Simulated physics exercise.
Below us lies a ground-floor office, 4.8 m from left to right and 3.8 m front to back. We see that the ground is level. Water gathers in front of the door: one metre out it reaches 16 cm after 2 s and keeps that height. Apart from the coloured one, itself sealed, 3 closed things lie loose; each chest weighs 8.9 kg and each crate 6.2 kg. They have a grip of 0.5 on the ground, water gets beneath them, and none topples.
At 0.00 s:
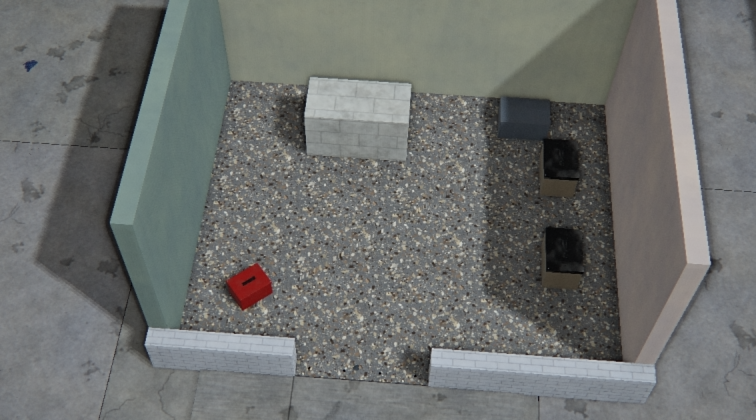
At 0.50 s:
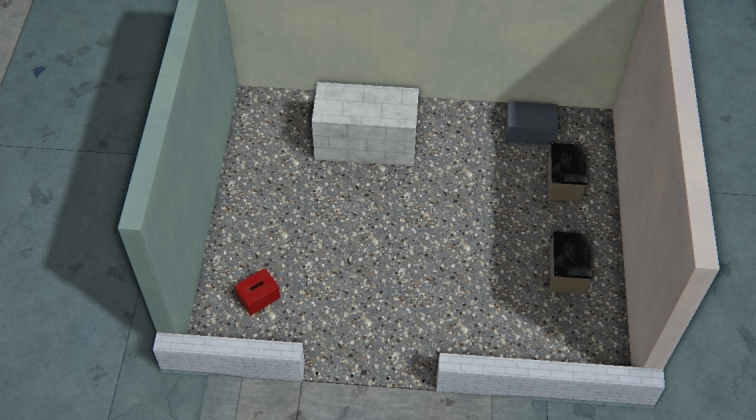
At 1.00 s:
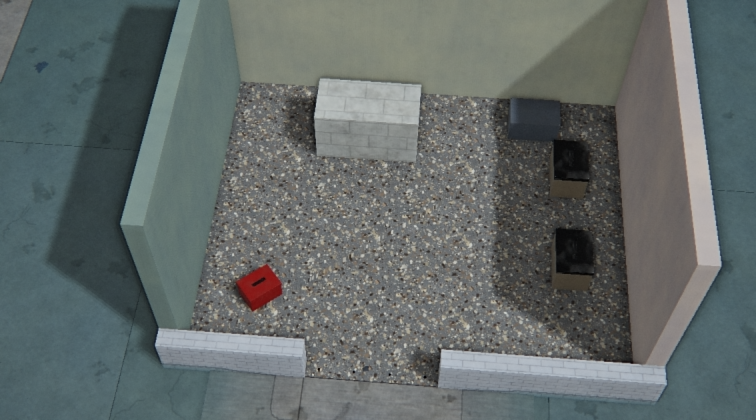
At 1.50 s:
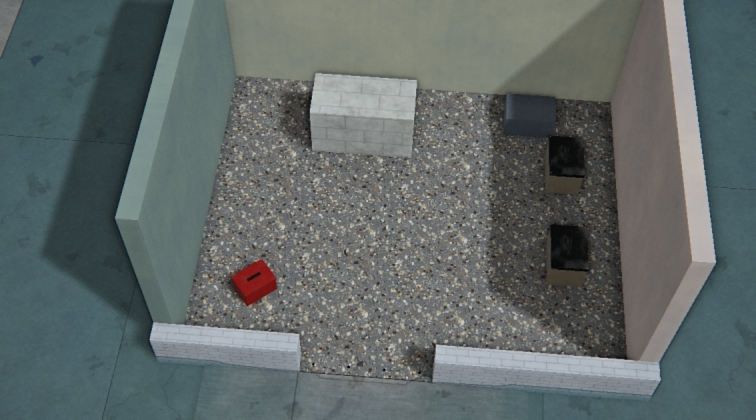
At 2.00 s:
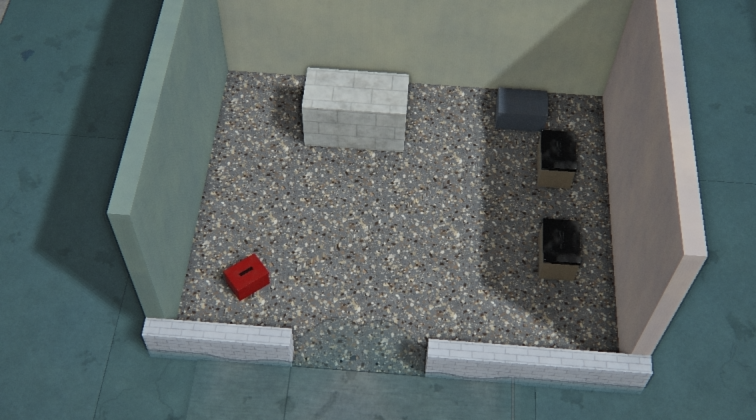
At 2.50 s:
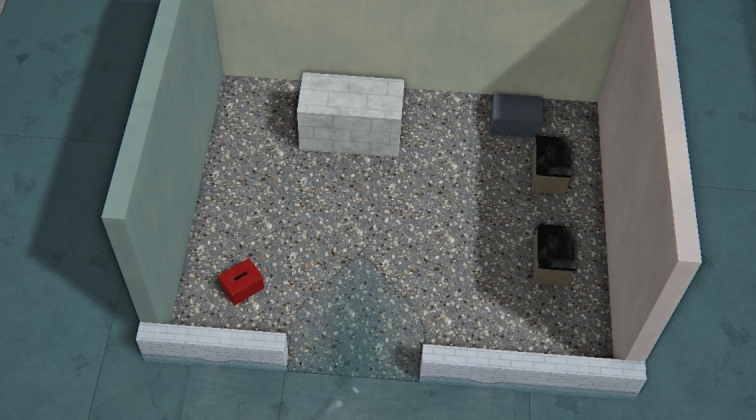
Ground-floor office seen from above, water surrounding the walls, then spreading in through the doorway gap while the red tote stays still.
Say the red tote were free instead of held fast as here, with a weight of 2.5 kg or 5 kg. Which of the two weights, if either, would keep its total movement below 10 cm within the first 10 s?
Extra weight is needed.
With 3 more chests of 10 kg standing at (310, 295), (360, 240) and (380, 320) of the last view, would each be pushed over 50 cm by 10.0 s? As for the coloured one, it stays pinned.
In the order given, beyond the mark, then beyond the mark, and last beyond the mark.
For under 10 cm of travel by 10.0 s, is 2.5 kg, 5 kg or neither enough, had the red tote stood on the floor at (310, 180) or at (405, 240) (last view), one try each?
In order, no load succeeds and no load succeeds.
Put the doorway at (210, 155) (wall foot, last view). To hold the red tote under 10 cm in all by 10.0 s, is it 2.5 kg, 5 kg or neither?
Under that setup, the light option succeeds.
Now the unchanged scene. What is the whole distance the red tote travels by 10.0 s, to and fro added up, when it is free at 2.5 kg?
Close to 40 centimetres all told.
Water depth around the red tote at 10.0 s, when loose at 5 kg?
Something like 3 centimetres.
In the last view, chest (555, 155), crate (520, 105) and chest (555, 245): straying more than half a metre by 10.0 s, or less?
Respectively: Exceeded, exceeded, not exceeded.
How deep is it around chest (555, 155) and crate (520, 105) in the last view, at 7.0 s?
Close to 3 and 6 centimetres.
After 3.5 s the red tote would be 0 cm from its start with 2.5 kg and 0 cm from its start with 5 kg; 0 cm of water round it then.
After 4.5 s the red tote would be 12 cm from its start with 2.5 kg and 0 cm from its start with 5 kg; 2 cm of water round it then.
After 7.0 s the red tote would be 15 cm from its start with 2.5 kg and 0 cm from its start with 5 kg; 2 cm of water round it then.
After 10.0 s the red tote would be 21 cm from its start with 2.5 kg and 0 cm from its start with 5 kg; 3 cm of water round it then.
